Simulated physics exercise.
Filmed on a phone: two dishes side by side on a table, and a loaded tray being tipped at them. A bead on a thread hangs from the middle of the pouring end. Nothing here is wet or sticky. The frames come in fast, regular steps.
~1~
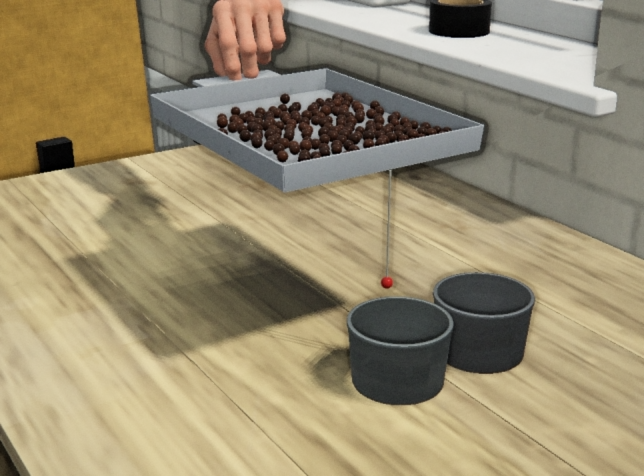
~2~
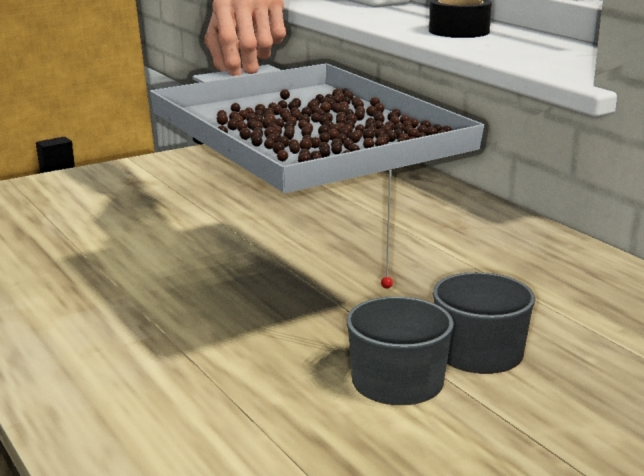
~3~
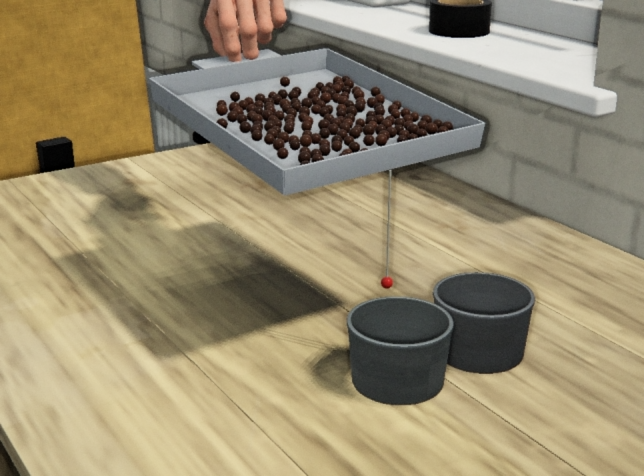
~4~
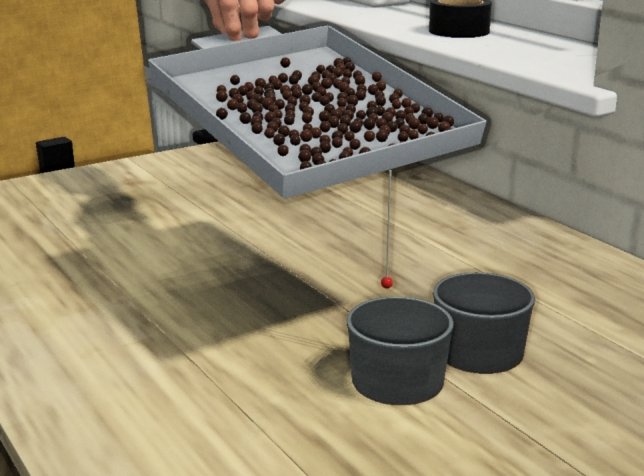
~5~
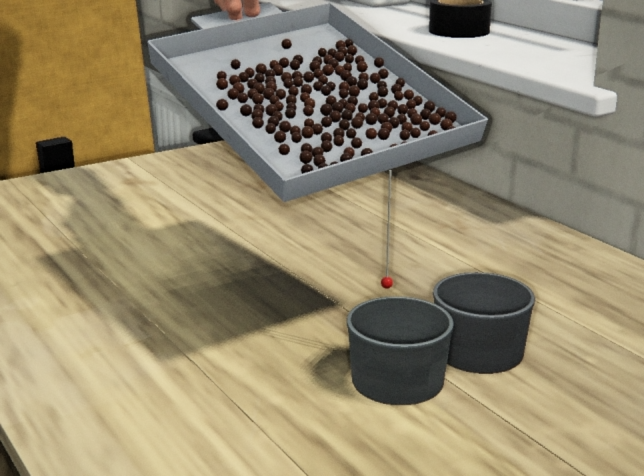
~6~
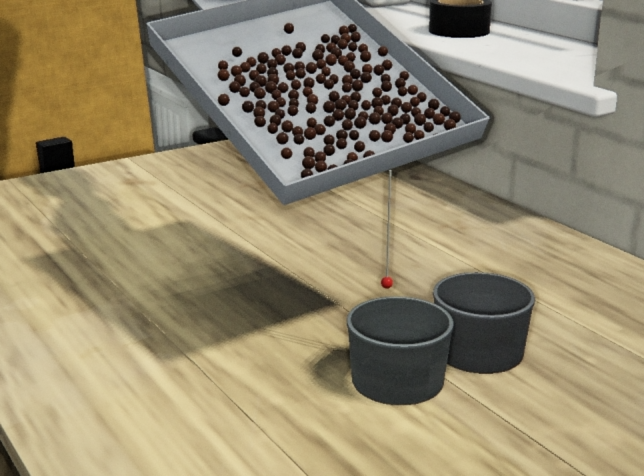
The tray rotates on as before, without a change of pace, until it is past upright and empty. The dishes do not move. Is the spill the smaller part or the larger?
Caught overall: Less than half.
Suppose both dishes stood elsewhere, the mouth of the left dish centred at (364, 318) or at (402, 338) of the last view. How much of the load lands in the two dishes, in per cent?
About 20 and 30 per cent.
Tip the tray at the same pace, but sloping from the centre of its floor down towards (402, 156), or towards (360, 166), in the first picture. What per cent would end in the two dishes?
First some 80, then 30 per cent.
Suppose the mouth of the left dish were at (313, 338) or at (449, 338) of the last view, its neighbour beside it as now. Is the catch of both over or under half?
One: The larger part. Two: Not half.
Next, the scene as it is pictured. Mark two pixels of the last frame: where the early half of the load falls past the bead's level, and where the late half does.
First near (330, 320), later near (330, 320).
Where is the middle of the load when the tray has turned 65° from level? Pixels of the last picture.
Near (349, 139).
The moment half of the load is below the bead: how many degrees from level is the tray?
At some 110 degrees.
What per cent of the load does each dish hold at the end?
Left dish: 20 %, right dish: 0 %.
Shortly afterwards, tray tipped steeply; all but a few on the tray; only a few outside both; only a few in the air.
Next, tray tipped past a quarter turn; near half on the tray; only a few in the left dish; a little outside both; near a quarter in the air.
Some moments later, tray tipped past a quarter turn; a little in the left dish; the bulk outside both.
In the end, tray tipped past a quarter turn; a little in the left dish; none at all in the right dish; the bulk outside both.
